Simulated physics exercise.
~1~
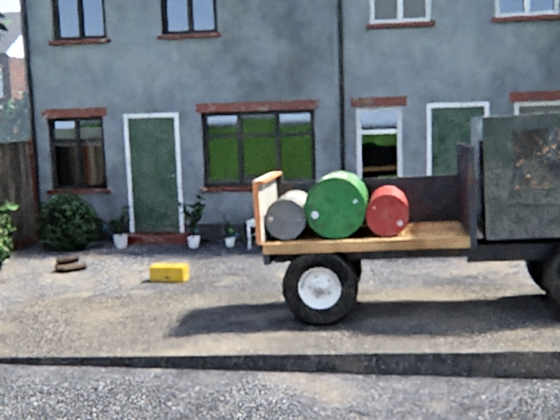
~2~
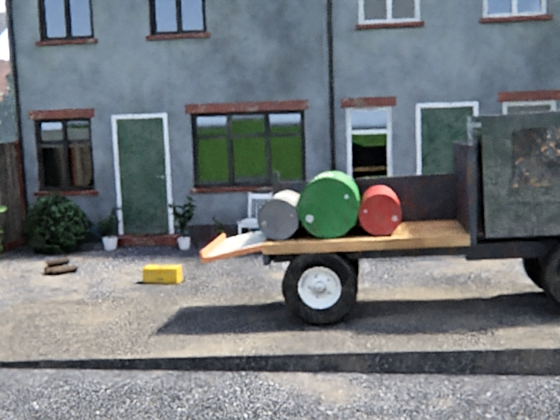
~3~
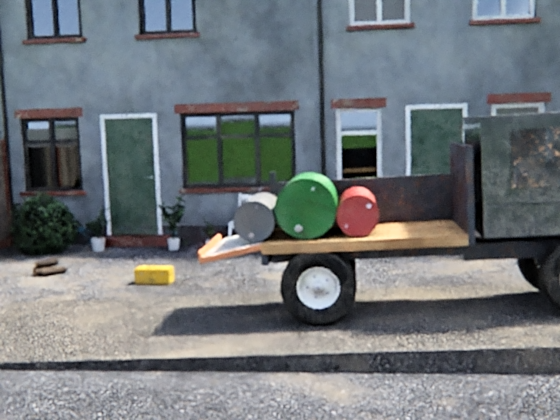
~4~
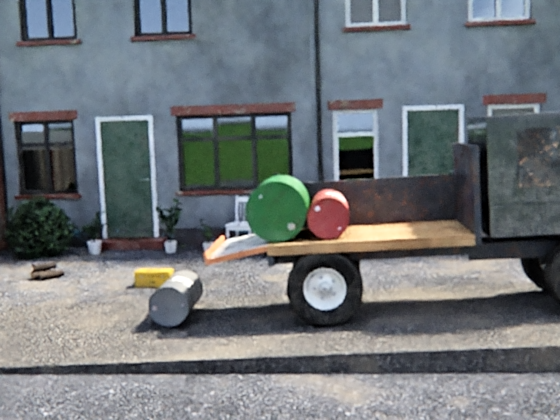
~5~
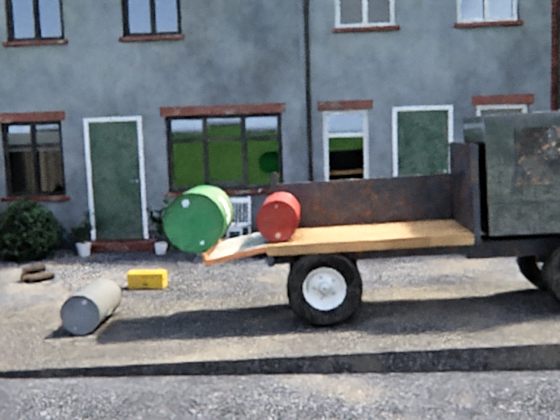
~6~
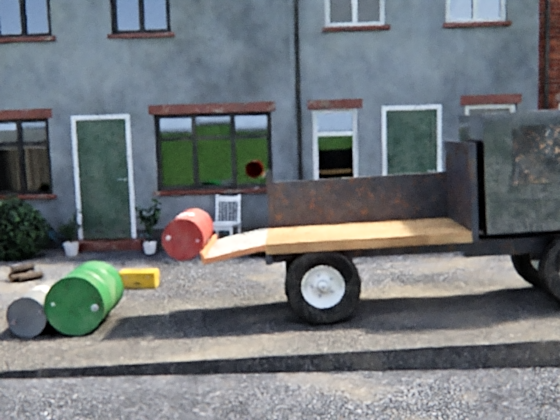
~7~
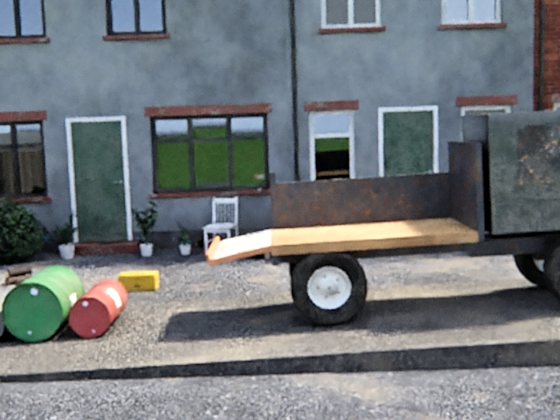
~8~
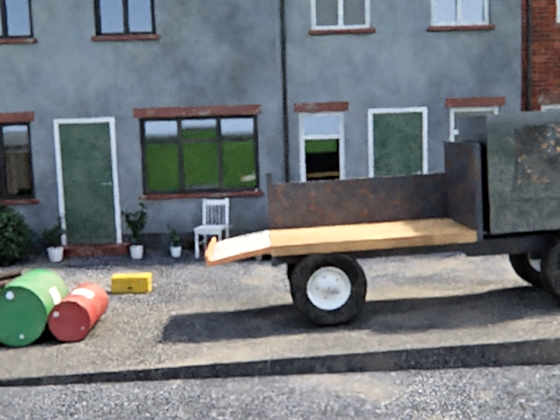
The clip shows a parked truck with grey, green and red drums on its open-sided bed outside grey houses. The tailgate drops, and the drums roll left off it one after another, grey first and red last, ending on the ground with the bed empty.
